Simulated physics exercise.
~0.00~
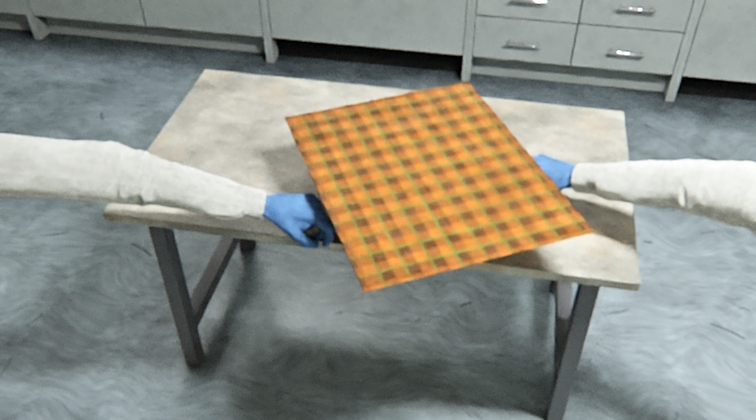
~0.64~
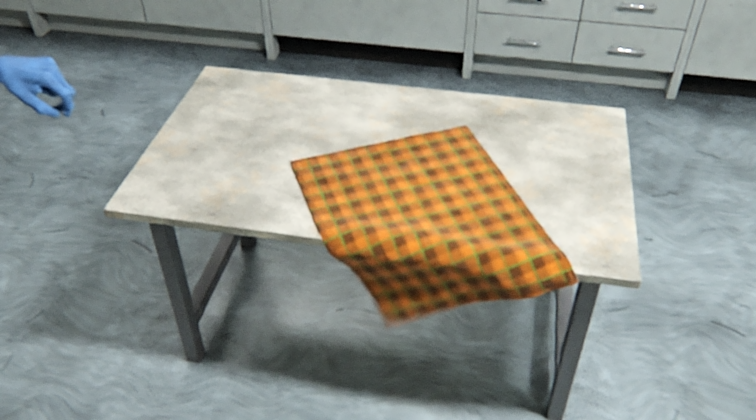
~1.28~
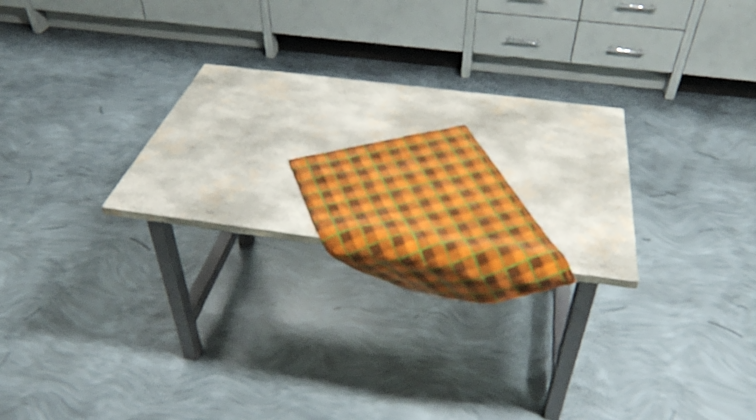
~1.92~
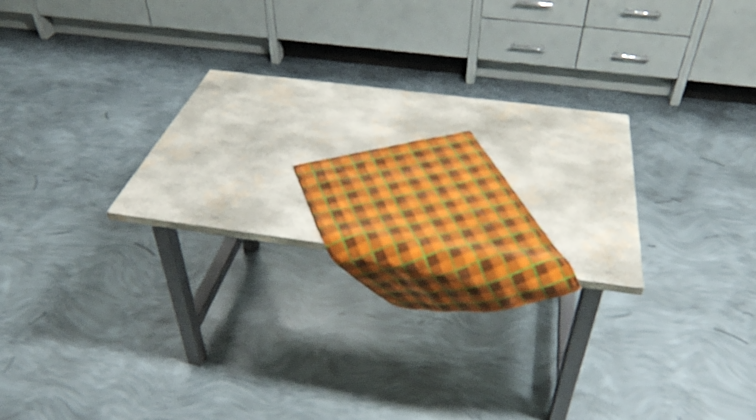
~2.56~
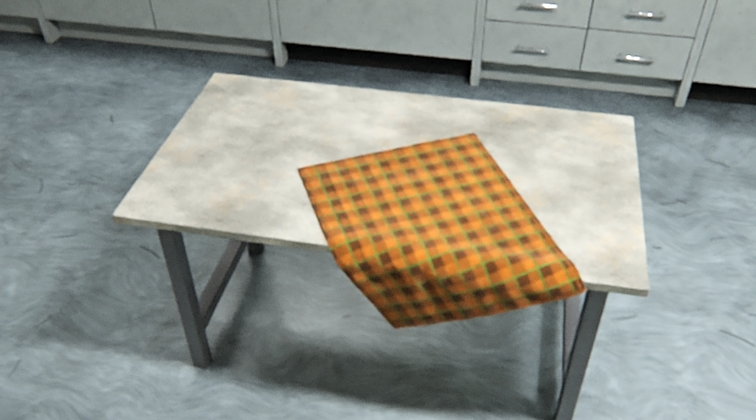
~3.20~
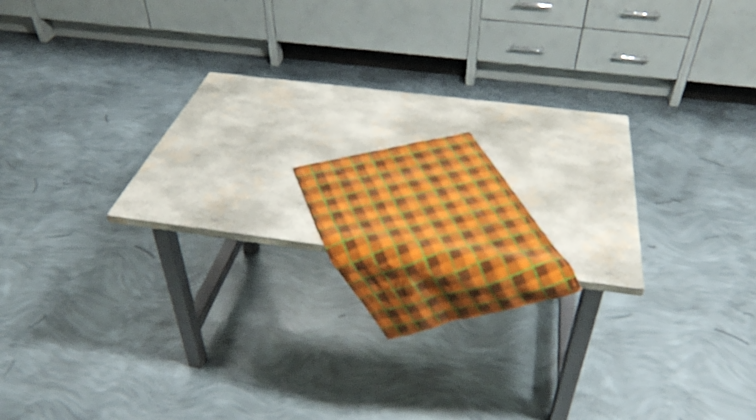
A checked orange scarf drops from gloved hands and stays draped over the table's near edge.
